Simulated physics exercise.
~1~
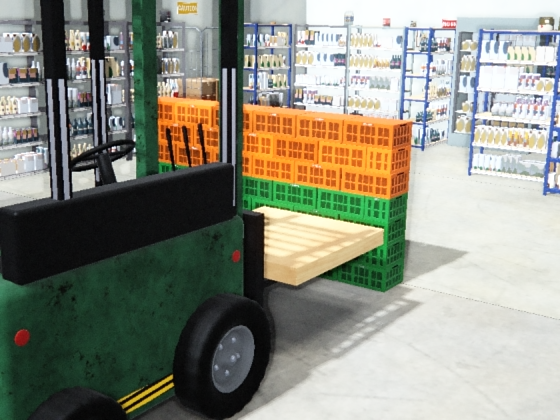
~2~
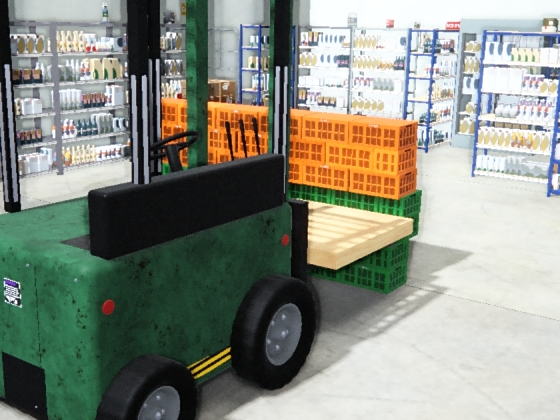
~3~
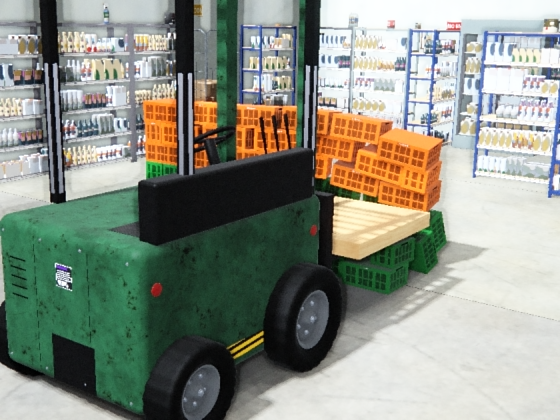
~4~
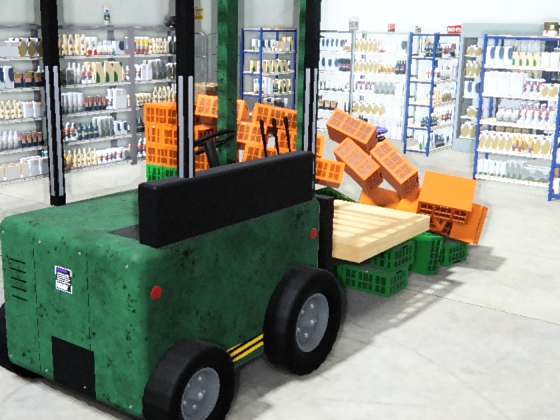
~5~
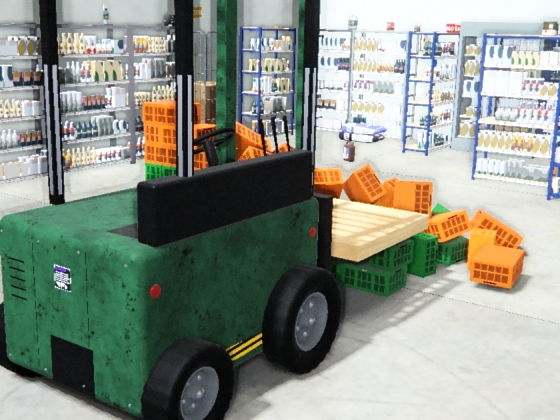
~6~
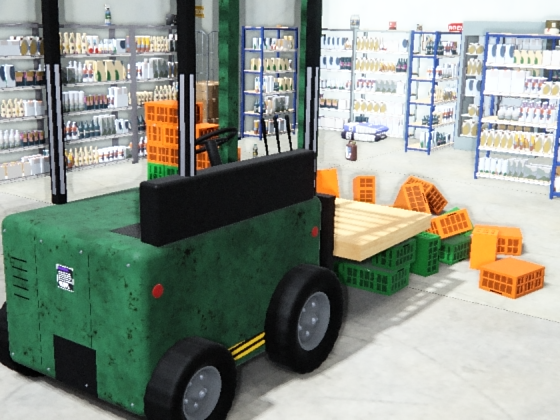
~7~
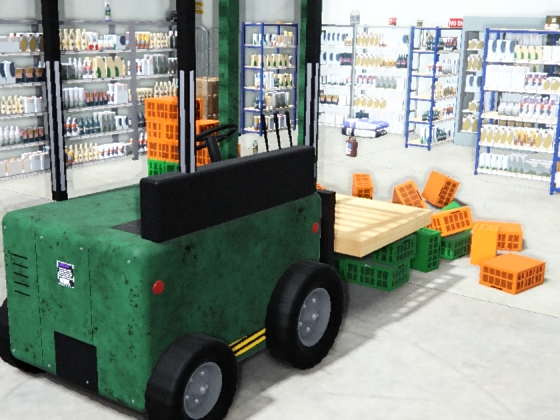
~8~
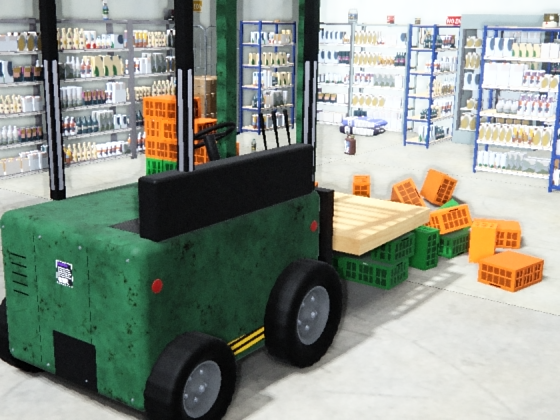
In a storeroom lined with stocked shelves, a green forklift drove a pale, flat load into a wall of orange and green crates, whose right side buckled and tumbled across the floor, while a stack behind the truck stayed standing.
